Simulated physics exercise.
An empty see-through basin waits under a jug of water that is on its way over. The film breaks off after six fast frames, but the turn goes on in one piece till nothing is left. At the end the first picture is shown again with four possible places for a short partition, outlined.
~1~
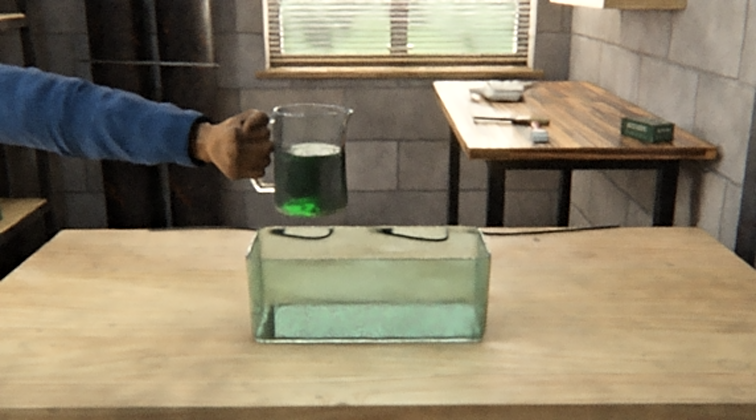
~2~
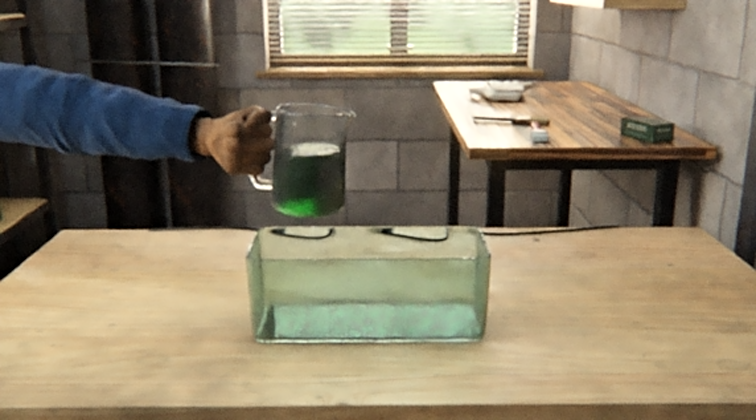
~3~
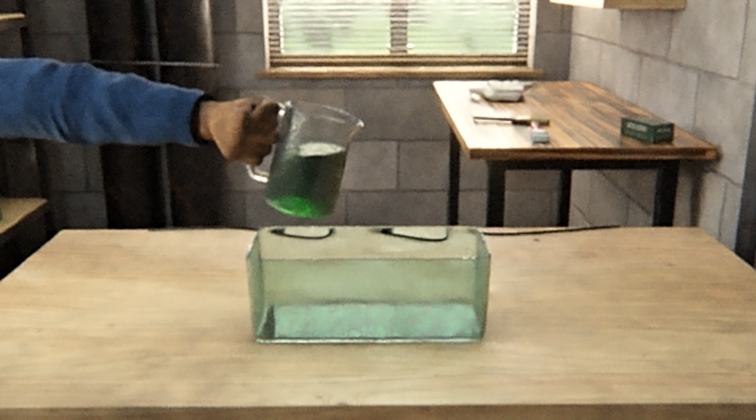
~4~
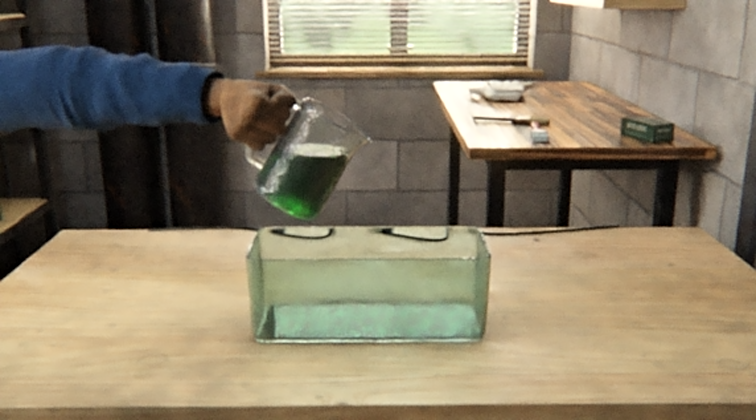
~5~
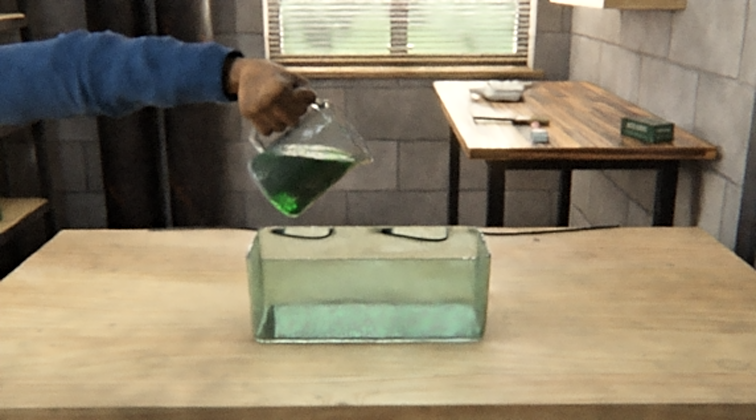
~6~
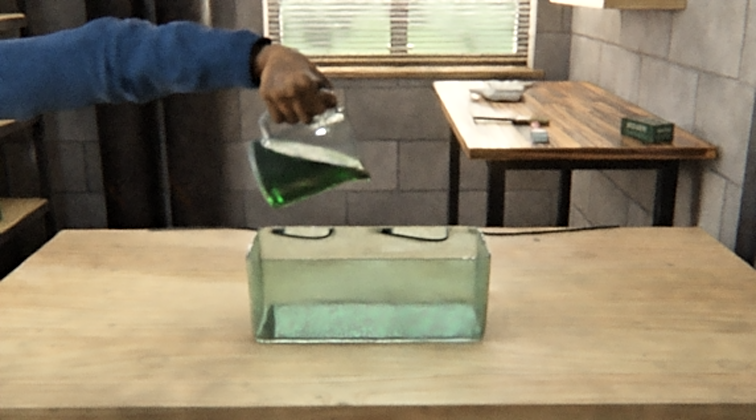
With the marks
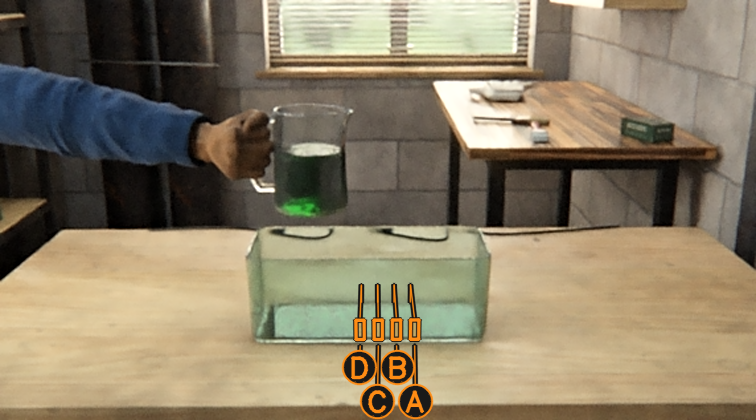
A hand tilts a glass jug of green liquid steeply rightward above a clear rectangular basin.
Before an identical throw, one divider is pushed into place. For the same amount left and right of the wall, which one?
A.
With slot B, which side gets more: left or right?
More ends on the right.
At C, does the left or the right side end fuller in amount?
The right one.
In orange, A at (414, 345); B at (396, 345); C at (378, 345); D at (360, 345).
With A, about 49 % ends left of the wall and 49 % right of it.
With B, about 14 % ends left of the wall and 84 % right of it.
With C, about 9 % ends left of the wall and 88 % right of it.
With D, about 11 % ends left of the wall and 86 % right of it; 3 % is lost outside.
